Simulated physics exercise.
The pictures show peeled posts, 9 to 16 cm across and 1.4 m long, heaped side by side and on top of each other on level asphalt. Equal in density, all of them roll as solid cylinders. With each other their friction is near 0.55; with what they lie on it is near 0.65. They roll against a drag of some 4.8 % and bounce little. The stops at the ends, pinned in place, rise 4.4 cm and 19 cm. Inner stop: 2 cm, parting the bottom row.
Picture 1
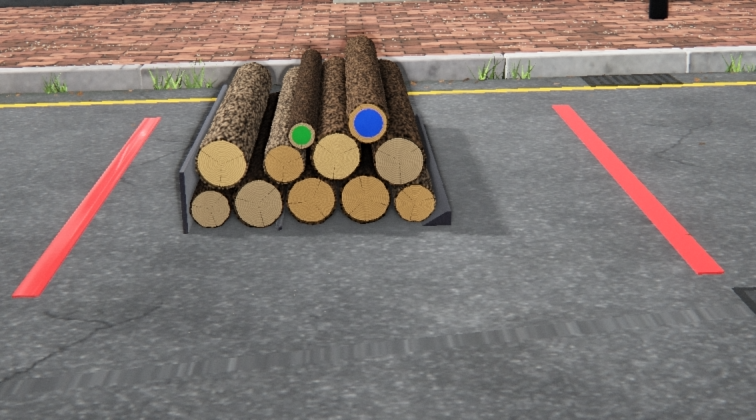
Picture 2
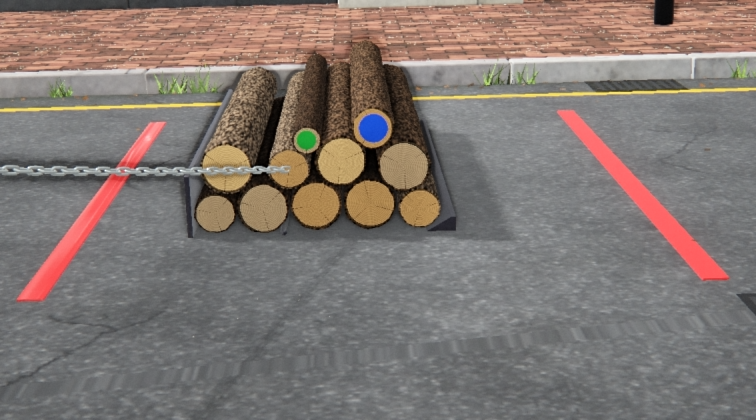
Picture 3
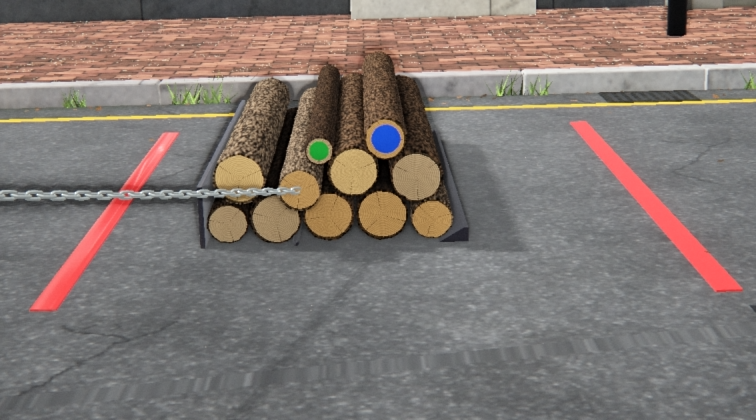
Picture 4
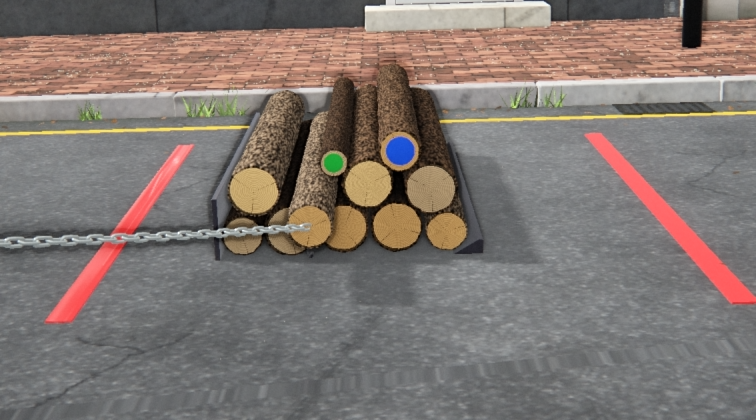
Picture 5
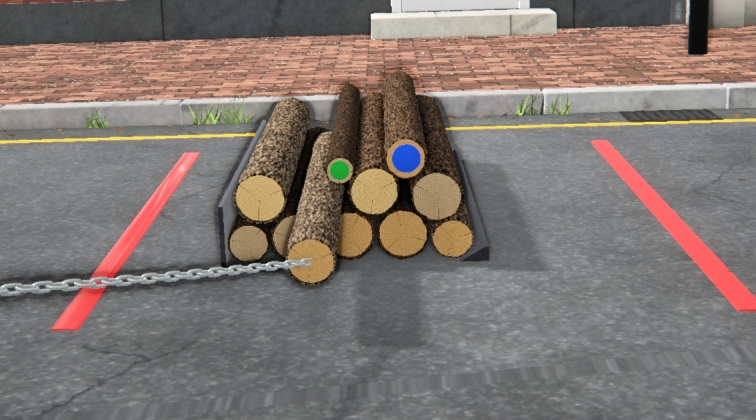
A chain pulls one post forward out of the stacked pile while the others stay still.
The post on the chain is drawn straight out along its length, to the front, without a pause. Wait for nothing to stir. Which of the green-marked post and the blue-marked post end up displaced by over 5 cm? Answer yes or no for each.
Green: Yes; blue: No.
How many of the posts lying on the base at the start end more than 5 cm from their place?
The count is 0.
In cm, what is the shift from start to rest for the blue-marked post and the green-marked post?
Blue-marked post: 0, green-marked post: 15.
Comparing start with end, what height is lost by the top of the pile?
Roughly 0 cm lower.
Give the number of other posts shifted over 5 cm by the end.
The number comes to 1.
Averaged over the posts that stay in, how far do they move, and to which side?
Some 0 cm leftwards.
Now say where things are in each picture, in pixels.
In the first frame, 11 posts, 5 on the base, highest (369, 123); green (302, 135), blue (369, 123); left end board (19 cm) (183, 197); right chock (4.4 cm) (448, 211); inner round bar (2 cm) (279, 224); lines (67, 236) and (662, 217).
In the second frame, the post on the chain has not moved yet, at (289, 169); the rest still.
In the third frame, the post on the chain is 13 cm out, at (299, 191); the rest still; bottom ones (227, 224) (275, 219) (329, 216) (382, 215) (432, 218).
In the fourth frame, the post on the chain is 40 cm out, at (309, 227); the rest still.
In the fifth frame, the post on the chain is 66 cm out, at (310, 262); the rest still; green (340, 170), blue (406, 158).
Then, 0.86 s past the final picture, 0 now displaced over 5 cm; green 1.6 cm left and 2.9 cm down; blue in place.
Then, 0.96 s past the final picture, 1 now displaced over 5 cm; green 5 cm left and 11 cm down; blue in place.
Then, 1.06 s past the final picture, 1 now displaced over 5 cm; green 8 cm left and 10 cm down; blue in place.
Then, 1.19 s past the final picture, 1 now displaced over 5 cm; green 7 cm left and 11 cm down; blue in place.
All still, 1.5 s past the final picture, 1 moved over 5 cm; not one across the red lines; green 6 cm left and 12 cm down; blue in place; top of the pile 39 cm high, from 39 cm.
